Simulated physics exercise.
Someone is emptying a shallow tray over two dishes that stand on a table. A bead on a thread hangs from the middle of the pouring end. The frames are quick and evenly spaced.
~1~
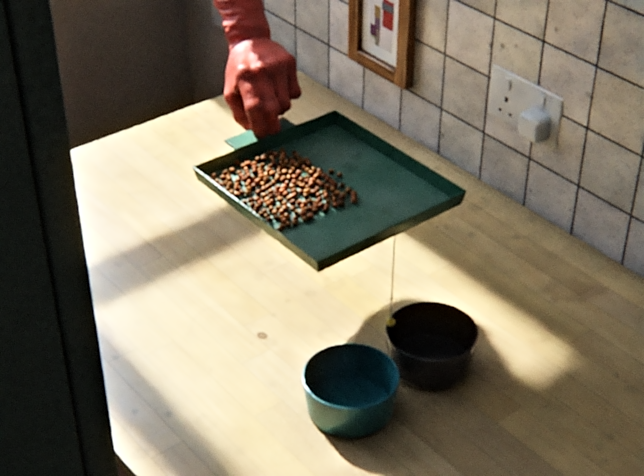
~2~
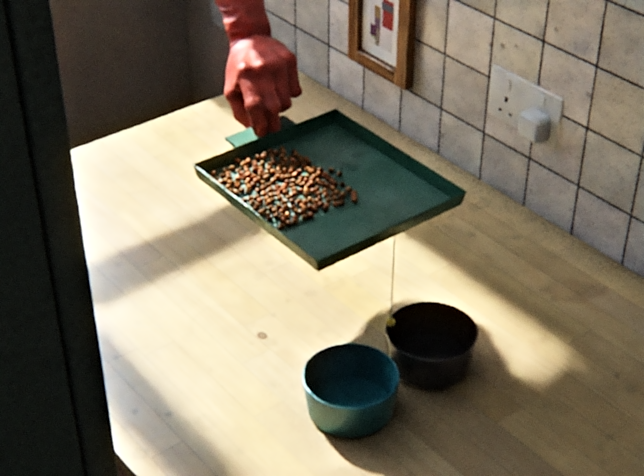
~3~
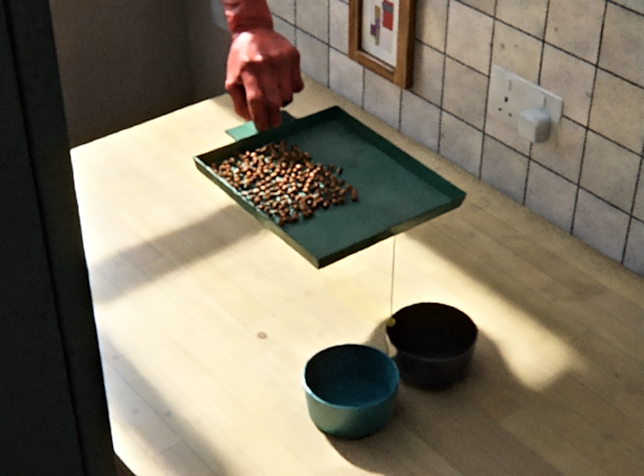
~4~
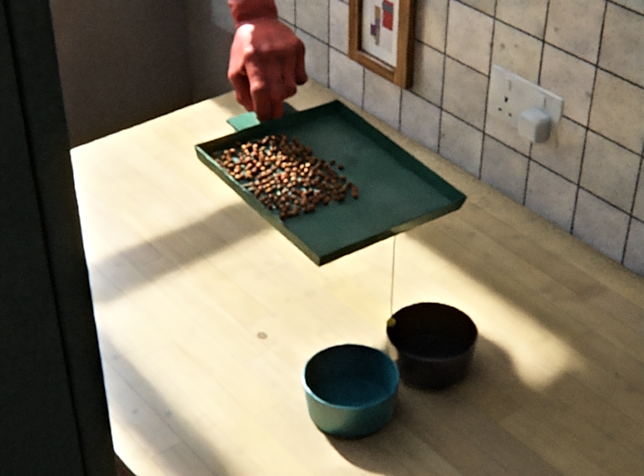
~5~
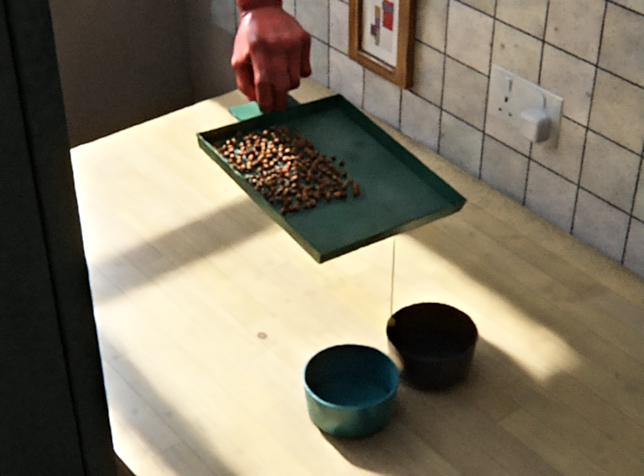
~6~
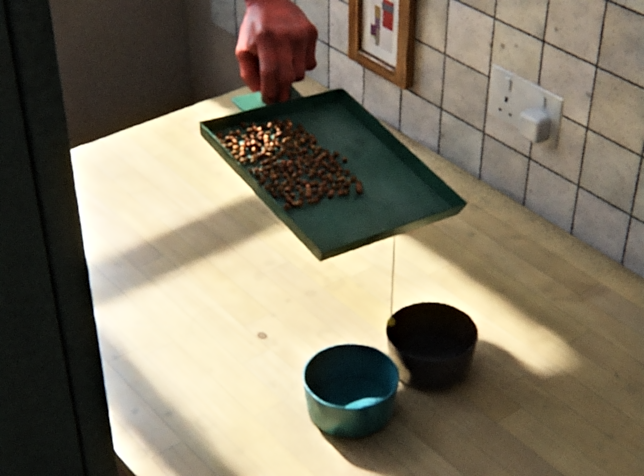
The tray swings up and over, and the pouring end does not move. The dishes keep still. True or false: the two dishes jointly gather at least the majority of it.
False, they gather a minority.
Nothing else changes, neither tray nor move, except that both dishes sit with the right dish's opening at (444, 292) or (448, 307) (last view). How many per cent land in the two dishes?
Roughly 90% first, roughly 90% second.
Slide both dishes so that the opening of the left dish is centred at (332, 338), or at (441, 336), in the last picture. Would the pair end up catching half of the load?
Well, it comes to a greater portion at first and a lesser portion after that.
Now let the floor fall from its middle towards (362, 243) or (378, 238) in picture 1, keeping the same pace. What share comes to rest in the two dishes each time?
90 per cent, then 80 per cent.
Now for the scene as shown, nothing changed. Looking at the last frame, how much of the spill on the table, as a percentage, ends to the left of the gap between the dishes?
10 per cent or thereabouts.
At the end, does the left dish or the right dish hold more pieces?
Winner: The right side.
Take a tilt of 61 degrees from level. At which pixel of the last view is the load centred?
In the last view the centre sits at roughly (434, 222).
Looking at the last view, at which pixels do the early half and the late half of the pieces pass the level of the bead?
First part (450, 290), rest (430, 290).
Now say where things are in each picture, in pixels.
Corners of the pouring end near (318, 258) and (462, 190), level; middle of the load near (285, 188), cereal balls; left dish near (381, 415); right dish near (463, 368); bead on its thread near (391, 322), in the first frame.
Corners of the pouring end near (318, 258) and (462, 191), level; middle of the load near (285, 186), in the second frame.
Corners of the pouring end near (319, 256) and (462, 193), tipped barely, lowest at the right corner; middle of the load near (285, 182), in the third frame.
Corners of the pouring end near (321, 254) and (463, 196), tipped a little, lowest at the right corner; middle of the load near (286, 175), in the fourth frame.
Corners of the pouring end near (322, 251) and (463, 199), tipped a little, lowest at the right corner; middle of the load near (287, 169), in the fifth frame.
Corners of the pouring end near (324, 249) and (463, 202), tipped a little, lowest at the right corner; middle of the load near (290, 163); left dish near (381, 415); right dish near (463, 368), in the sixth frame.
Shortly afterwards, tray tipped steeply; the bulk on the tray; only a few in the right dish; near a quarter outside both; only a few in the air.
Next, tray tipped past a quarter turn; near a quarter on the tray; near a quarter in the right dish; near a third outside both; near a quarter in the air.
Some moments later, tray tipped past a quarter turn; near a third in the right dish; near two thirds outside both.
In the end, tray tipped past a quarter turn; none at all in the left dish; near a third in the right dish; near two thirds outside both.
